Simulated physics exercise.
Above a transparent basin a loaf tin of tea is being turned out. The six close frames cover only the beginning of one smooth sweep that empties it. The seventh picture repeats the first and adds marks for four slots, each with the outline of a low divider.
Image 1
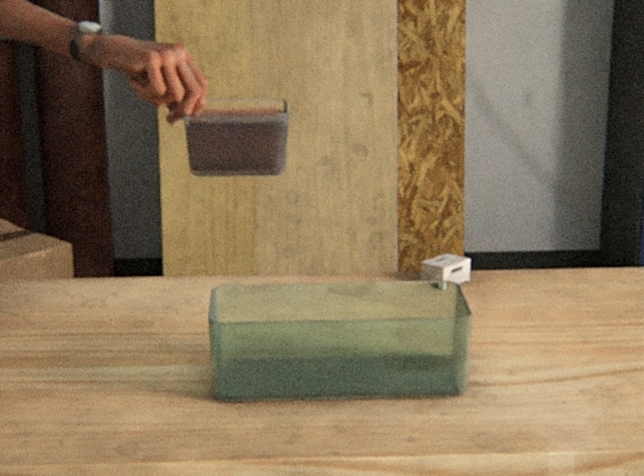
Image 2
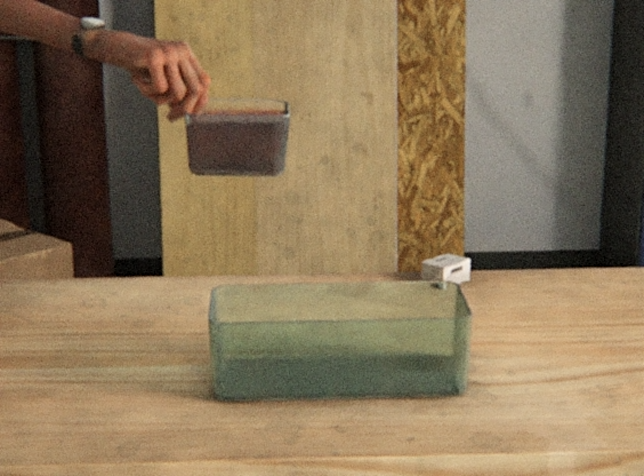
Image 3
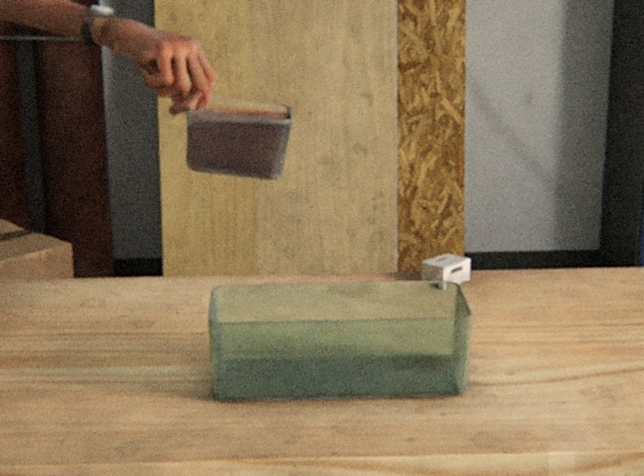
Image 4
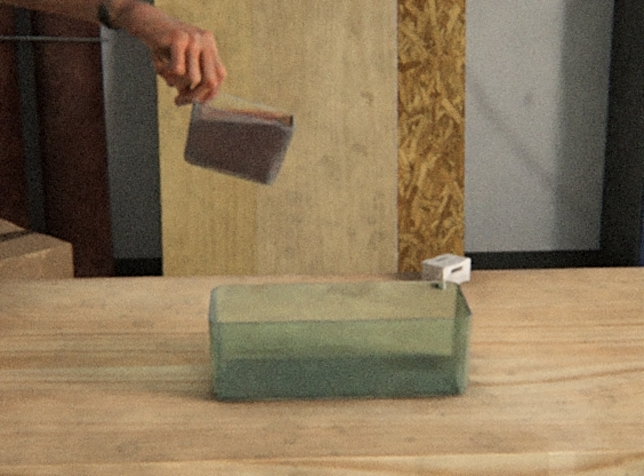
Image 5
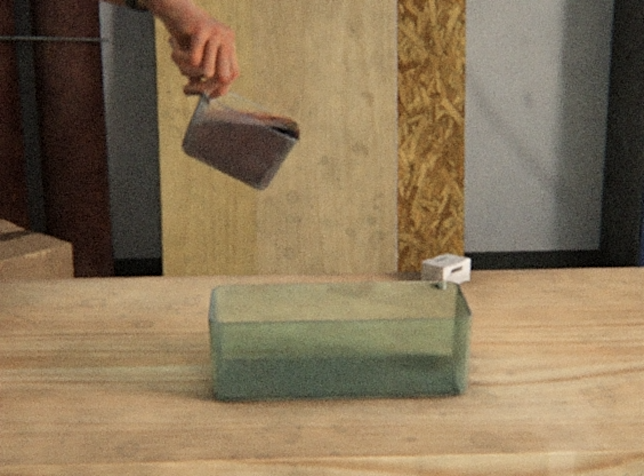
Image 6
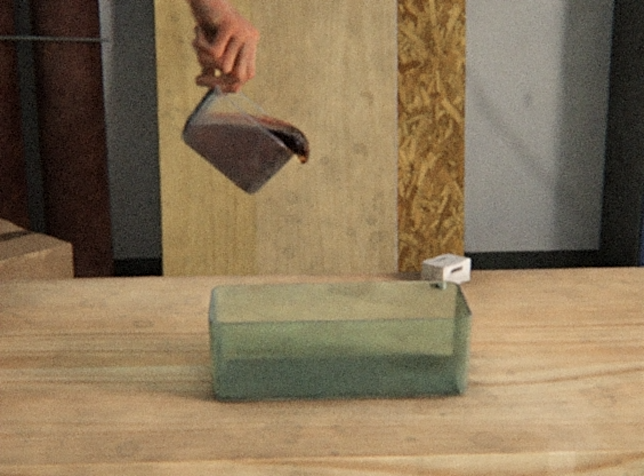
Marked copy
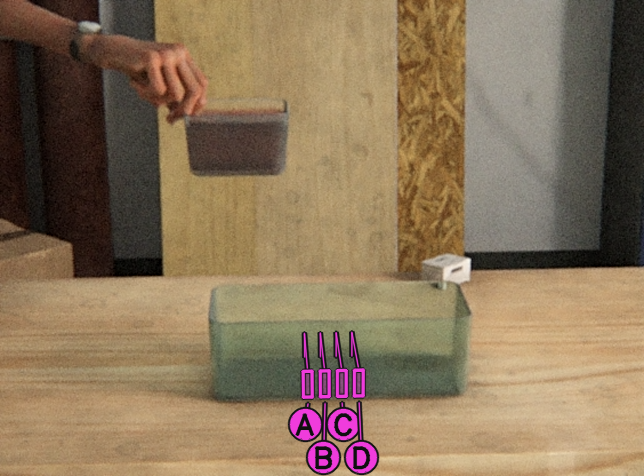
A hand held a small clear container of dark liquid level above a glass basin on a wooden table, then tilted it steadily to the right until the liquid began slipping over its lip.
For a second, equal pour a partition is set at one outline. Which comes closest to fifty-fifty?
The answer is place D.
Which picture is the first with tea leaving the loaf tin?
In picture 5.
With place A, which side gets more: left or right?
More ends on the right.
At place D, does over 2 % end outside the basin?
Yes.
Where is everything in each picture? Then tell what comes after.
Upright, lip at (286, 106); basin from (213, 399) to (467, 393); nothing has left yet.
Upright, lip at (287, 108); nothing has left yet.
Tipped about 8°, lip at (289, 113); nothing has left yet.
Tipped about 17°, lip at (292, 121); nothing has left yet.
Tipped about 28°, lip at (295, 132); tea is over the lip, down to (295, 132).
Tipped about 42°, lip at (294, 145); tea is over the lip, down to (299, 157).
On the marked copy, A at (308, 403); B at (325, 403); C at (342, 402); D at (359, 402).
Choosing A, about 12 % ends left of the wall and 81 % right of it; 7 % is lost outside.
Choosing B, about 20 % ends left of the wall and 74 % right of it; 6 % is lost outside.
Choosing C, about 32 % ends left of the wall and 62 % right of it; 6 % is lost outside.
Choosing D, about 51 % ends left of the wall and 41 % right of it; 8 % is lost outside.
